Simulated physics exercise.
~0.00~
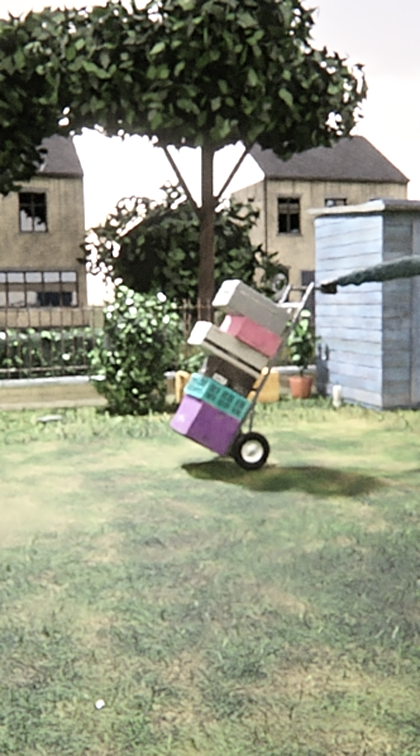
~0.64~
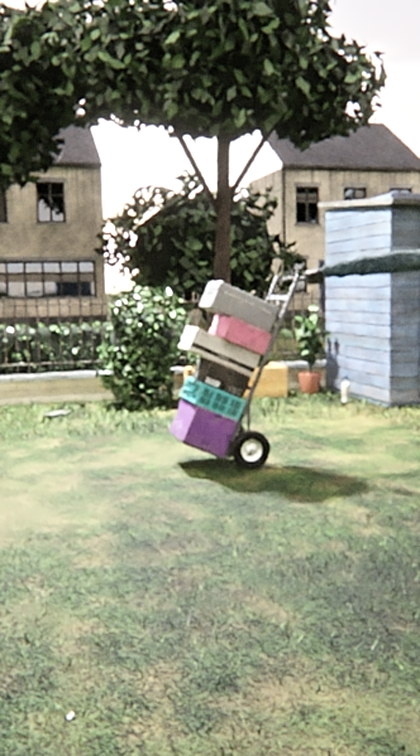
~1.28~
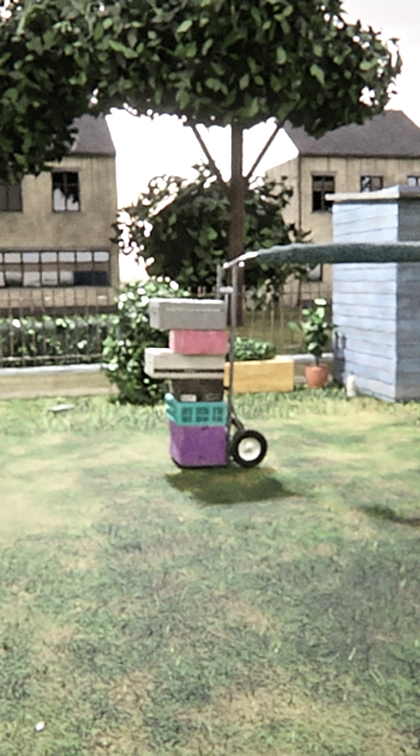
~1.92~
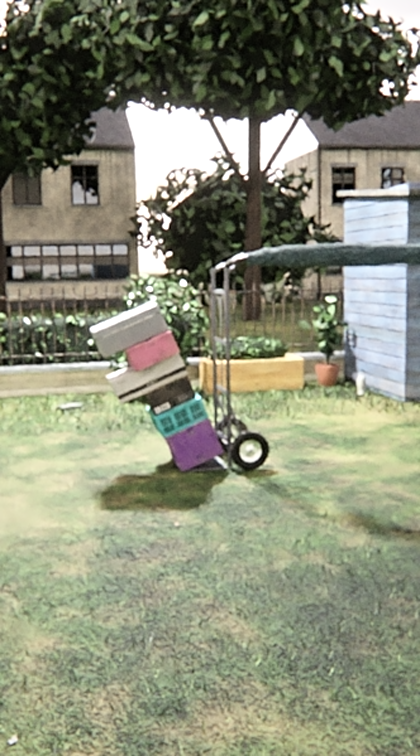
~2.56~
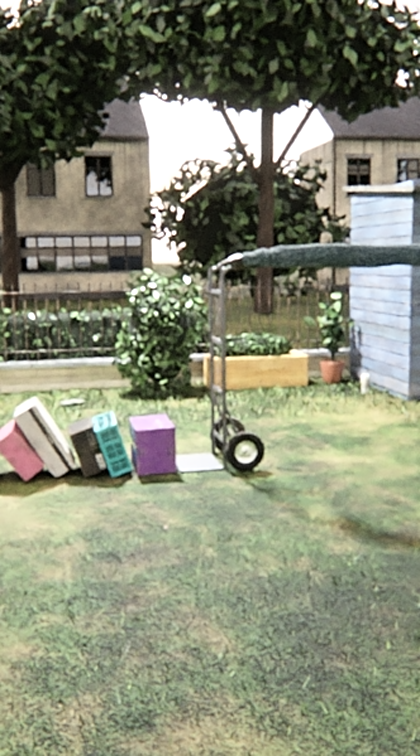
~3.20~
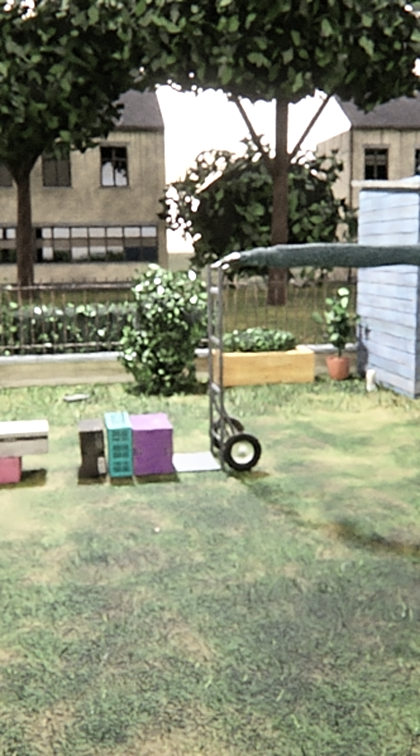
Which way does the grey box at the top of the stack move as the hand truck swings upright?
The grey box moves to the left, tipping over with the rest of the stack.
